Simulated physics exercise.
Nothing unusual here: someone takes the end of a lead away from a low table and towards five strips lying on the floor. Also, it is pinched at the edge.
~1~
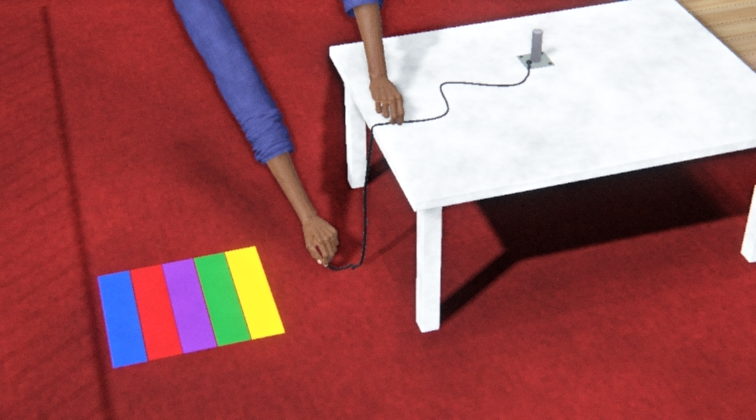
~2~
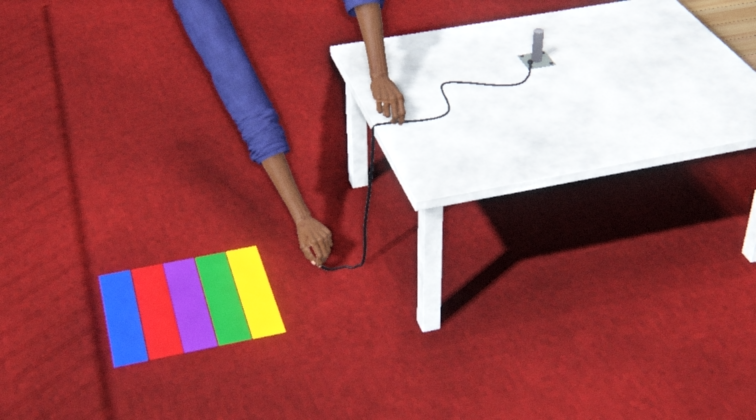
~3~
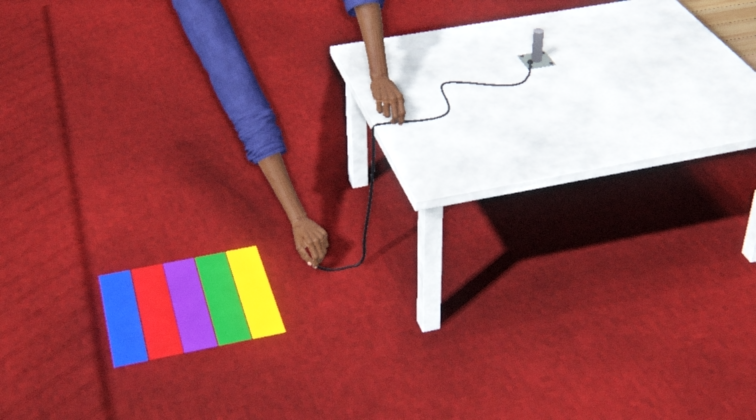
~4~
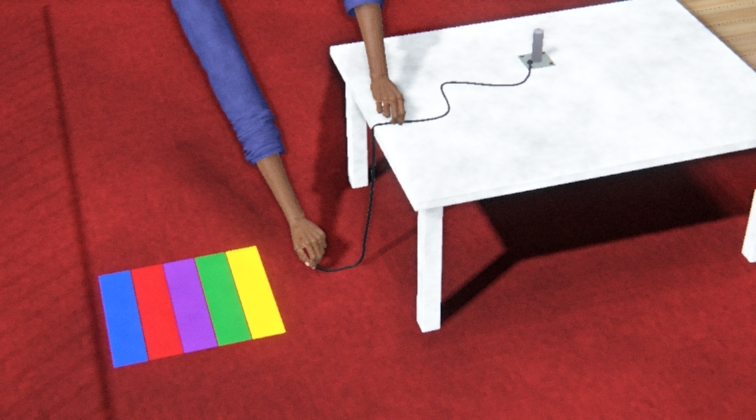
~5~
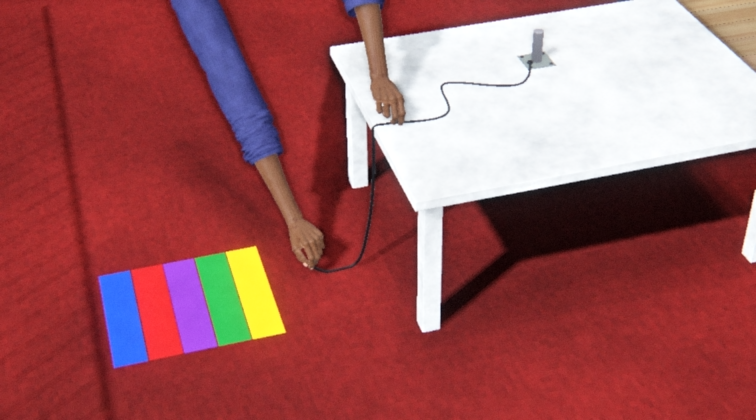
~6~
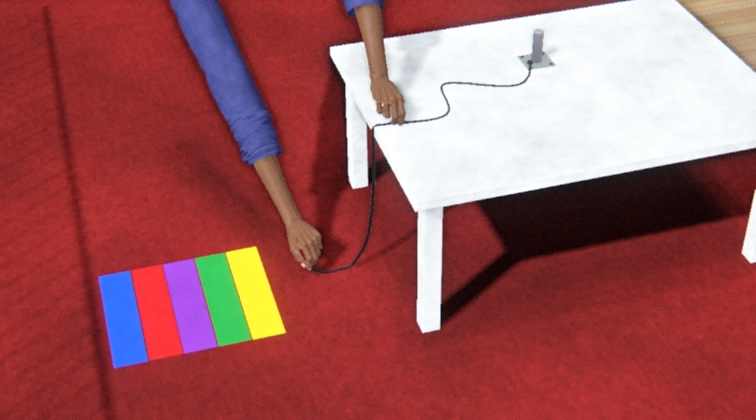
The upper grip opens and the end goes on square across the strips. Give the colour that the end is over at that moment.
The end is over red.
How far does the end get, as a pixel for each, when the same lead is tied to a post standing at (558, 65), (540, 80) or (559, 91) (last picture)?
The spots are near (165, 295), (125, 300) and (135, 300).
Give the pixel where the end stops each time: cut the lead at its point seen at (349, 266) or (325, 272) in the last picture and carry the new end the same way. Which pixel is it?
(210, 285) and (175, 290).
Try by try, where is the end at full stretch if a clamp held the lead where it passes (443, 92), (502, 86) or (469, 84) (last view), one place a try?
Results: (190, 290); (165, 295); (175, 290).
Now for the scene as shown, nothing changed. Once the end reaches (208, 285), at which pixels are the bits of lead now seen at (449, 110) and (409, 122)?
Around (391, 115) and (363, 145).
Early on, end near (208, 285); over green.
Midway, end near (170, 293); over red.
At the end of the slack, end near (147, 297); over red. It gets as far as the red strip.
